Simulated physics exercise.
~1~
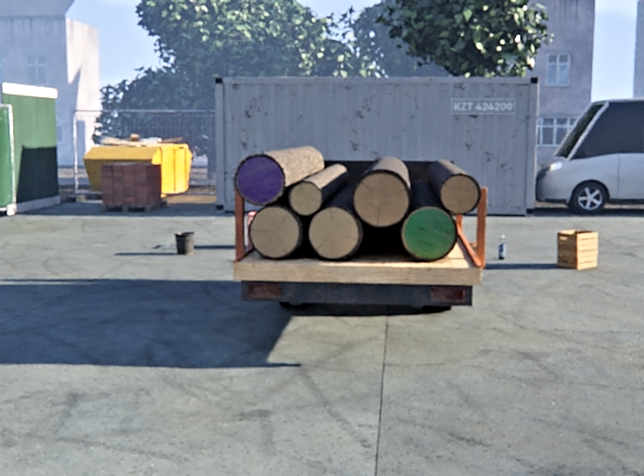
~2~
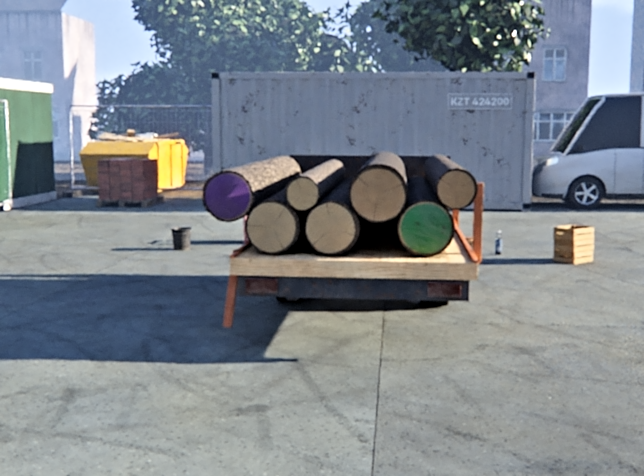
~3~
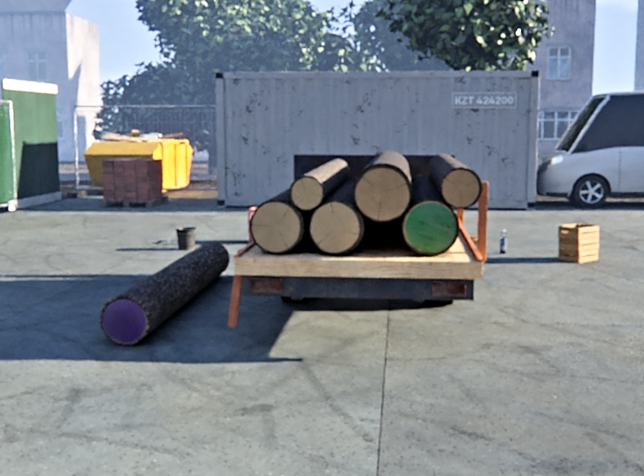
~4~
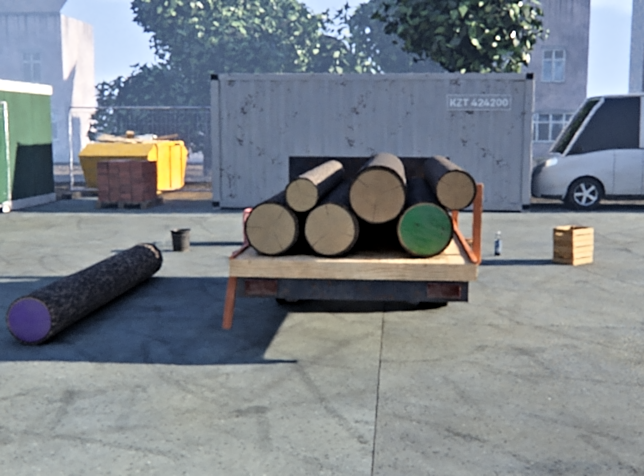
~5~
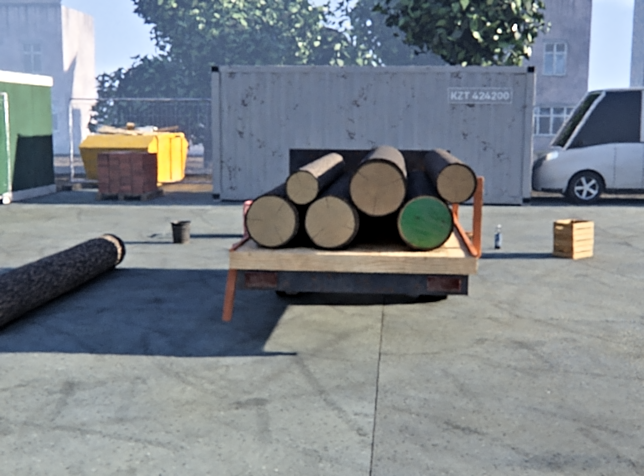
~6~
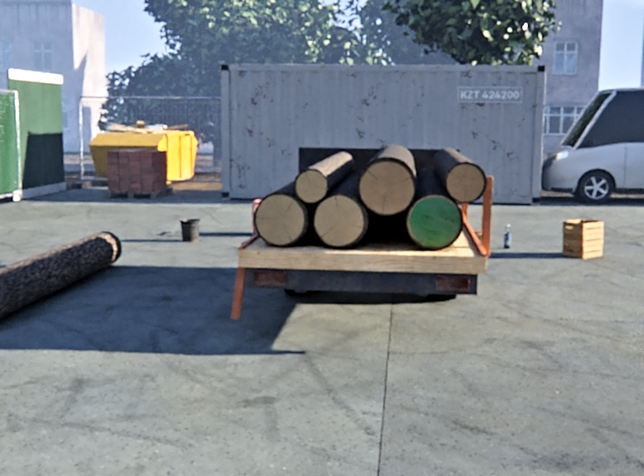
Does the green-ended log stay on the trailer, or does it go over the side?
The green-ended log stays on the trailer. Only the purple-ended log goes over the left edge and ends up on the ground.
